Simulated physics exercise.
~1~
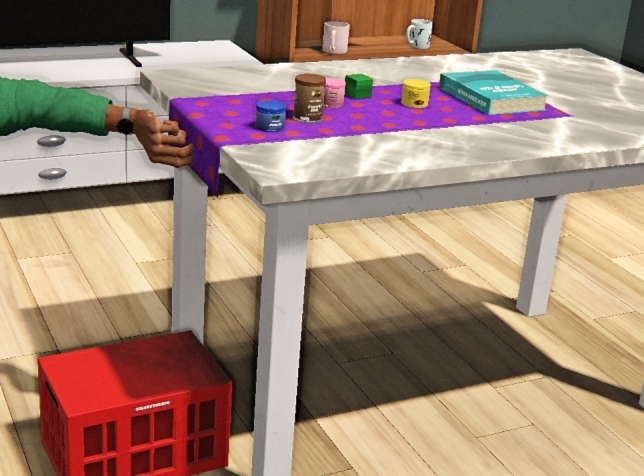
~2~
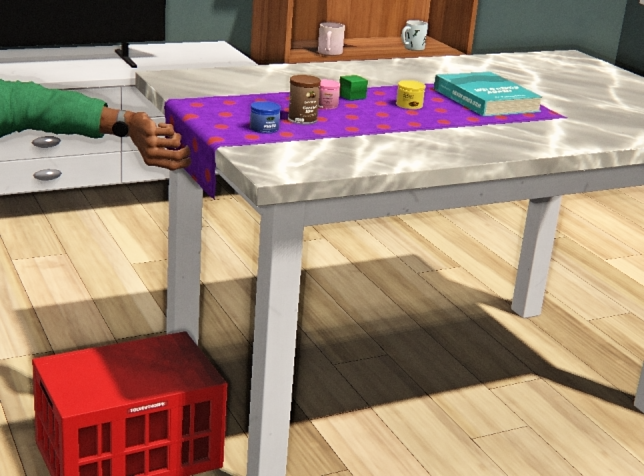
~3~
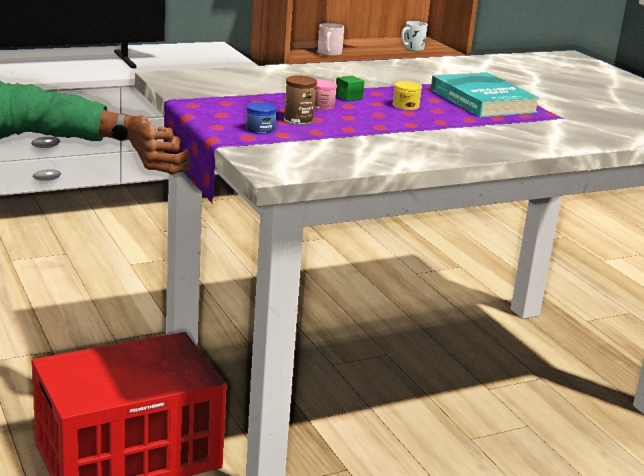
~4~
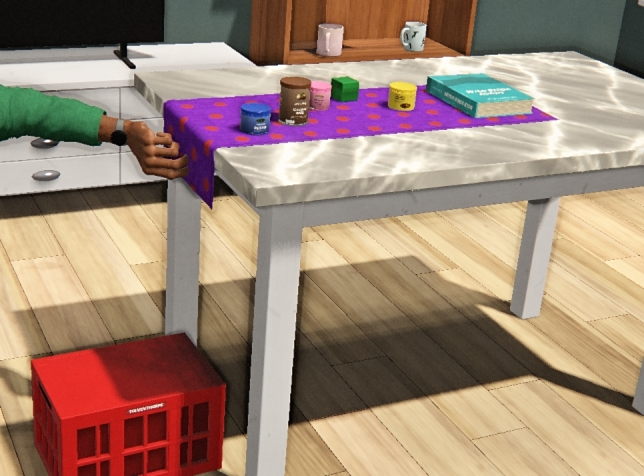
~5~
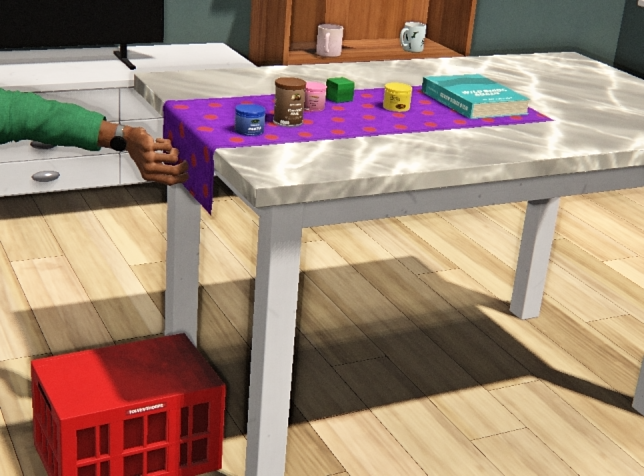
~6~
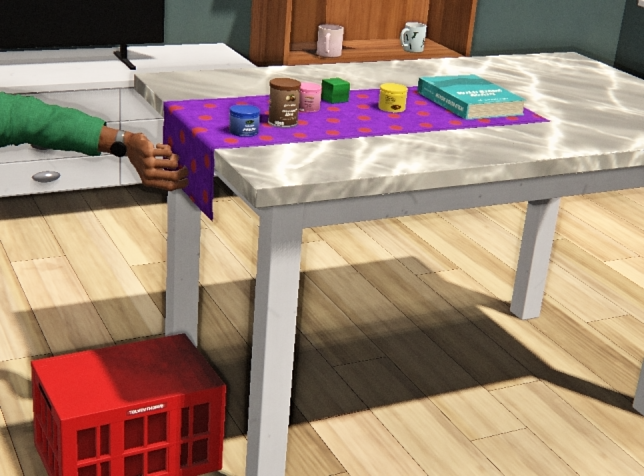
The clip opens on a hand in a green sleeve gripping the end of a purple tablecloth on a pale table, above a red crate. The hand draws the cloth slowly left and its hem slips slightly lower, while the small pots, green cube and book shift a little left with it.
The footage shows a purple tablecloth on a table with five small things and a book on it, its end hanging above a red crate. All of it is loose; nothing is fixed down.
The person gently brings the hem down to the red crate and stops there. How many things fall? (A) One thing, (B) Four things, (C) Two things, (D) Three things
Four things (B).
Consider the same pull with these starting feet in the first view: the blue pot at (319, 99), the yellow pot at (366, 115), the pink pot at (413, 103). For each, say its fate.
As for the blue pot, it goes off; the yellow pot goes off; the pink pot stays aboard.
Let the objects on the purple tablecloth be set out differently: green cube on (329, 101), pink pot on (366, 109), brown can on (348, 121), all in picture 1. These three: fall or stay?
Green cube lost, pink pot lost, brown can lost.
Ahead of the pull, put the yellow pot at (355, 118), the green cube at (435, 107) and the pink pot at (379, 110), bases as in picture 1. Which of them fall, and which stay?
The yellow pot tumbles off; the green cube stays on; the pink pot falls.
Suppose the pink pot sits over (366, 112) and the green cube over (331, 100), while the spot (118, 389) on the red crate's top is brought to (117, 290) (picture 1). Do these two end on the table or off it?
Note: Pink pot kept on top; green cube kept on top.
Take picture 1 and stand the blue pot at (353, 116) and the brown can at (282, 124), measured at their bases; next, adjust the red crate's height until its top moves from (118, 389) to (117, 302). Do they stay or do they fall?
As for the blue pot, it stays in place; as for the brown can, it leaves the top.
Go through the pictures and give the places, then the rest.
The first frame shows hem (218, 198); blue pot (271, 104); brown can (311, 78); pink pot (333, 82); green cube (359, 77); yellow pot (417, 83); top of the crate (118, 389).
The second frame shows hem (215, 200); blue pot (265, 106).
The third frame shows hem (213, 204); brown can (302, 80).
The fourth frame shows hem (212, 210); pink pot (319, 85); top of the crate (111, 391).
The fifth frame shows hem (211, 216); green cube (341, 80).
The sixth frame shows hem (213, 222); blue pot (245, 109); brown can (285, 82); pink pot (309, 86); green cube (336, 81); yellow pot (394, 87).
Soon after, hem near (182, 251); blue pot gone.
Then, hem near (179, 305); blue pot and brown can gone.
Further on, hem on the crate; blue pot, brown can, pink pot and green cube gone.
At rest, hem on the crate; blue pot, brown can, pink pot and green cube gone. Over the edge go four.
